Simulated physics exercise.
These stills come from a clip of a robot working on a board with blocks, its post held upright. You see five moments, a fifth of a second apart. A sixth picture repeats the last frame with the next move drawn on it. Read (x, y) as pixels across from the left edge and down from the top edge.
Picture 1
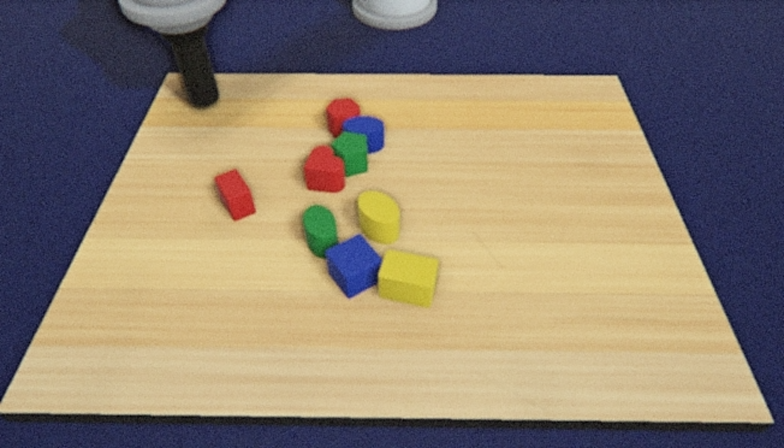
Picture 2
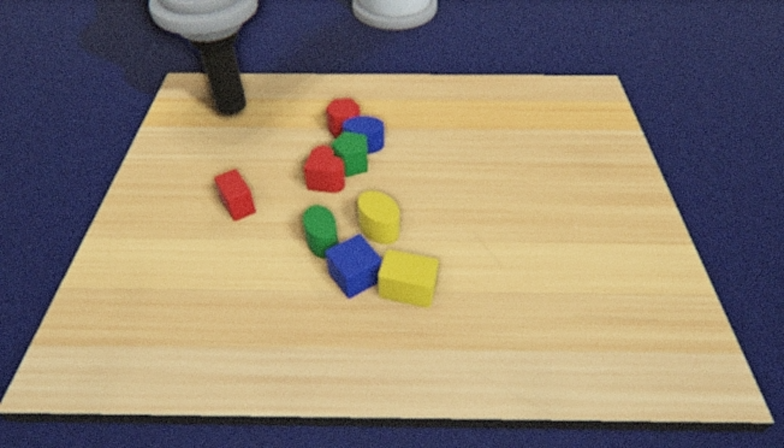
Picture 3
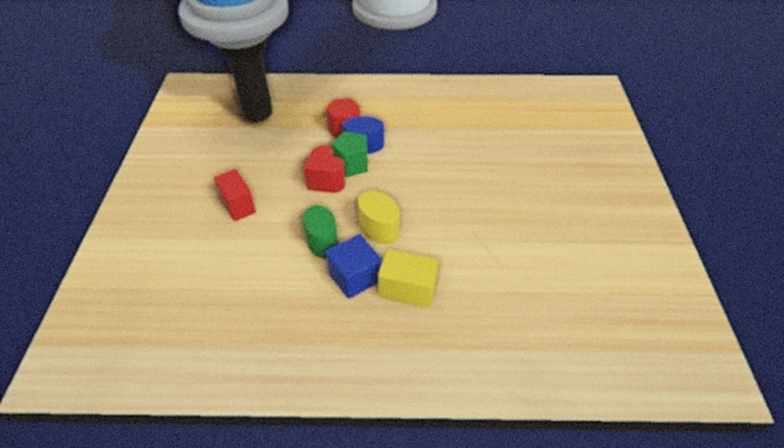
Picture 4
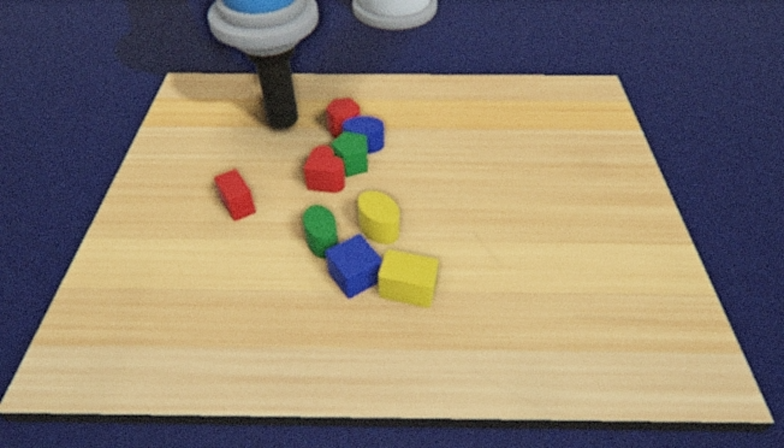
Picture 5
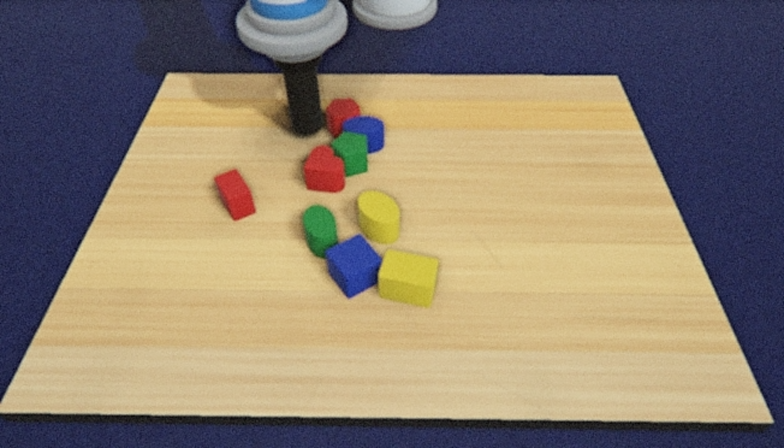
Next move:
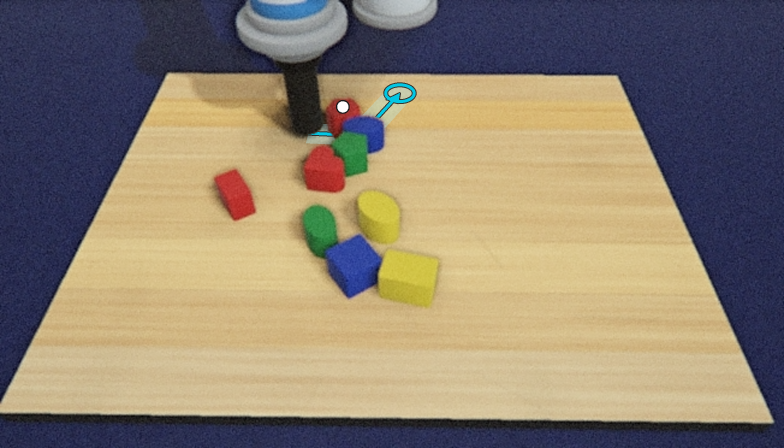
A robot arm's black post moves right across the board toward the unmoving coloured blocks.
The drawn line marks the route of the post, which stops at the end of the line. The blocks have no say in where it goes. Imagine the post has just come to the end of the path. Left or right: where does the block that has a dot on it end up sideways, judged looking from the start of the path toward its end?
The block that has a dot on it is shifted sideways to the right, facing along the path from start to end.
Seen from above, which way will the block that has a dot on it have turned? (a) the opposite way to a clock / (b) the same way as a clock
The answer is b.
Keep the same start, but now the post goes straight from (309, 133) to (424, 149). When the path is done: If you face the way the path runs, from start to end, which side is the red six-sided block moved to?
It shifts leftward.
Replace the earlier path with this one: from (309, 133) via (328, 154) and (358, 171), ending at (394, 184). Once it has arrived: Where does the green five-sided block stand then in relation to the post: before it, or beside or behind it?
It keeps leading.
Drawn move, from (309, 133) over (351, 133) and (380, 114) to (400, 93); the dot is on the red six-sided block.
The first path, step by step. One third of the way, post (352, 126); red six-sided block (381, 102), turned 25° anticlockwise; blue oval block (372, 126).
Two thirds of the way, post (381, 107); red six-sided block (411, 92), turned 25° clockwise; blue oval block (374, 126).
At the end, post (400, 86); red six-sided block (418, 88), turned 60° clockwise; green five-sided block still; blue oval block (374, 126).
